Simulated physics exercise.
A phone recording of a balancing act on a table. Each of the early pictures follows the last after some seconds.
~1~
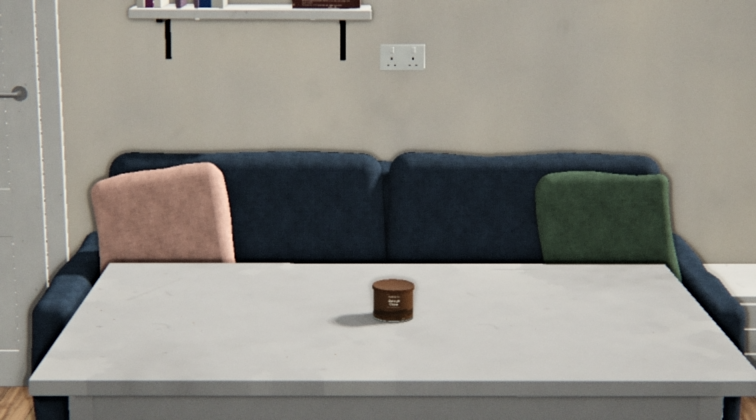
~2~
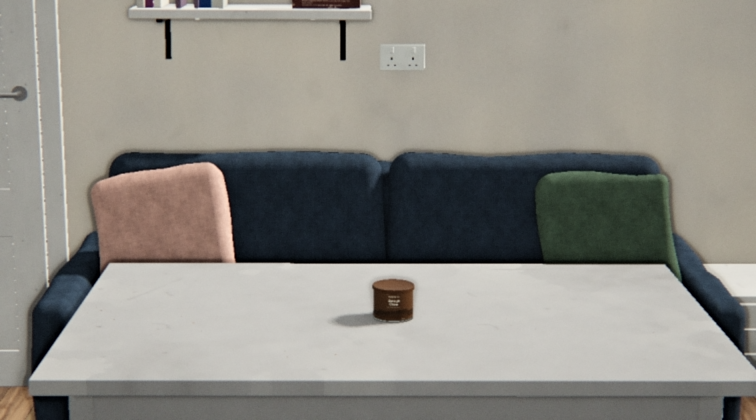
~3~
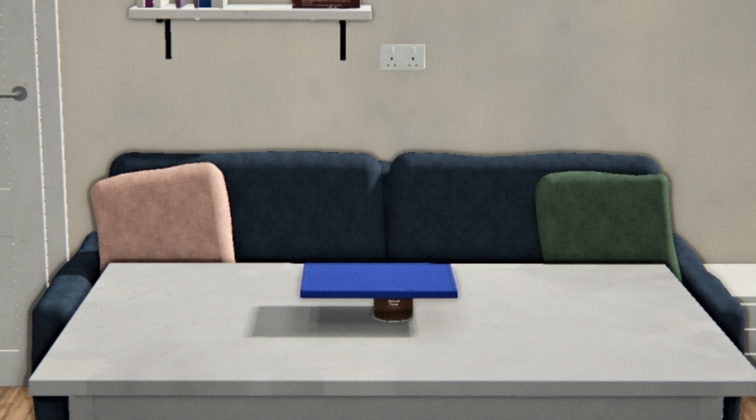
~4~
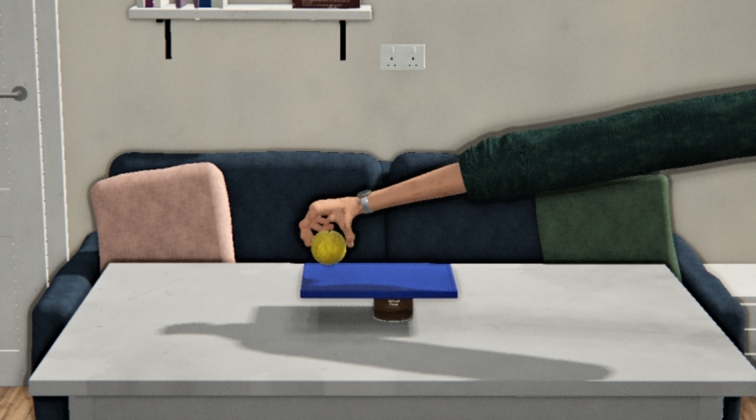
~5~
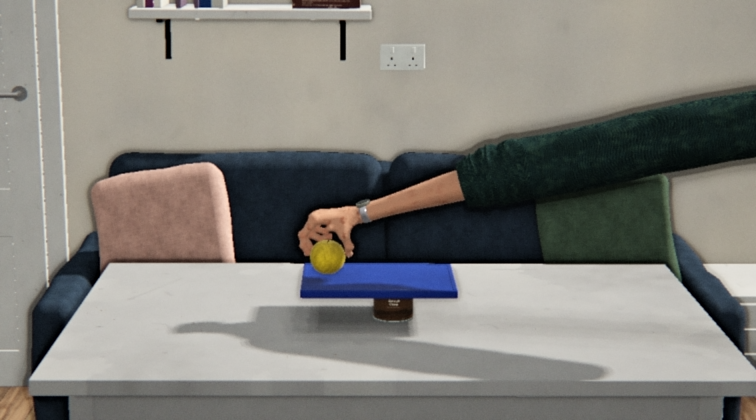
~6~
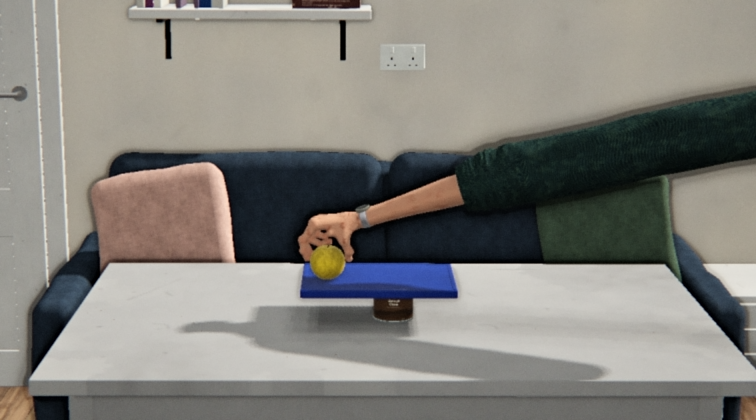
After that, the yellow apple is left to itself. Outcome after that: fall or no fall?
Won't stay.
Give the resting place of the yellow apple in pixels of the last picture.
End position in the final view: Approximately (262, 304).
Then, 0.40 s later than the last frame, yellow apple now fallen; blue lid tilted by 29°.
Then, 0.60 s later than the last frame, blue lid tilted by 23°.
When it is over, fallen, yellow apple; moved from the start, blue lid; brown tub as before. End places, in pixels of the last picture, yellow apple near (262, 304). The stack loses its balance.
